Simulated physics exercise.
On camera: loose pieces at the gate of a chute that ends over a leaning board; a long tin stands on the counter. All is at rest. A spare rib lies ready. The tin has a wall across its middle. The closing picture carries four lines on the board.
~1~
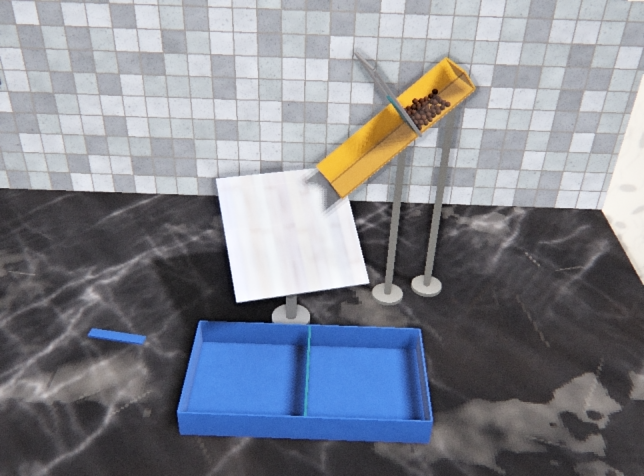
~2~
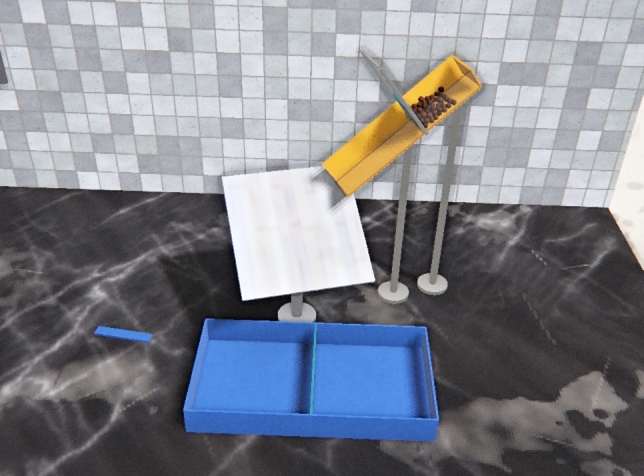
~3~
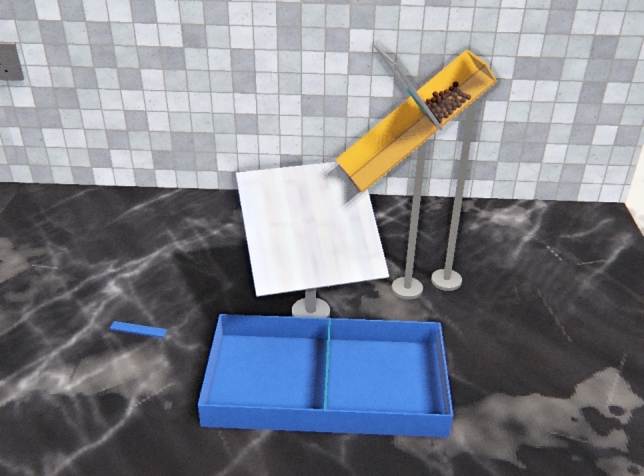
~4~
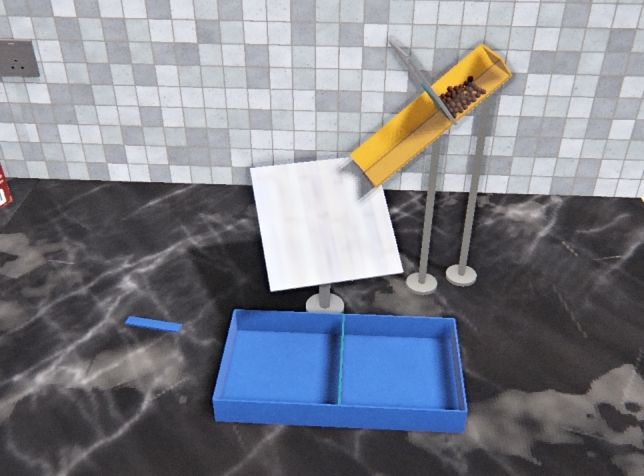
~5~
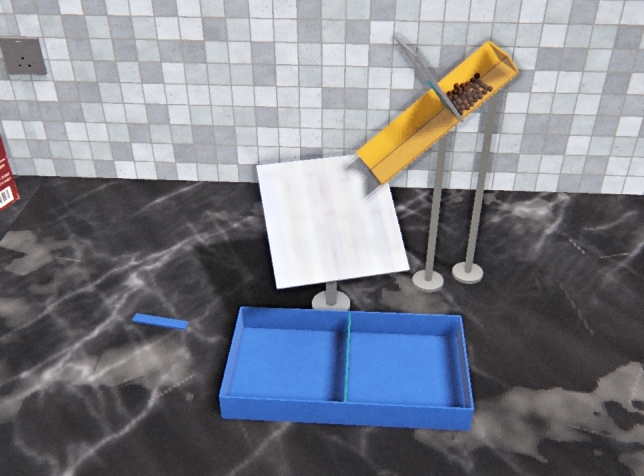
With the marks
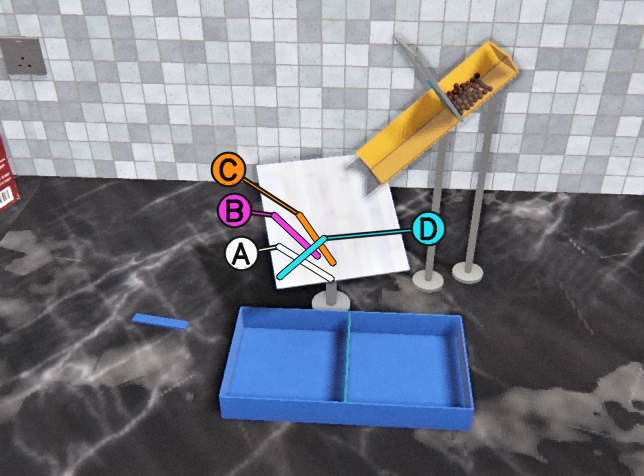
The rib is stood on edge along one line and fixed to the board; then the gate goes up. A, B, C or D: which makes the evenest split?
Choose B.
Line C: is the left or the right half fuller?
More lands on the right.
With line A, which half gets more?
More lands on the right.
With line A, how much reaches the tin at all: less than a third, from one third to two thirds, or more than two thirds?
More than two thirds.
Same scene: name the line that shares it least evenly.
Here it is line C.
On the marked copy, line A from (278, 246) to (331, 278); line B from (274, 215) to (317, 256); line C from (299, 215) to (332, 262); line D from (324, 238) to (279, 276).
With A, of what is caught, about a quarter in the left half, most in the right.
With B, of what is caught, about half in the left half, about half in the right.
With C, of what is caught, a small part in the left half, nearly all in the right.
With D, of what is caught, most in the left half, about a quarter in the right.
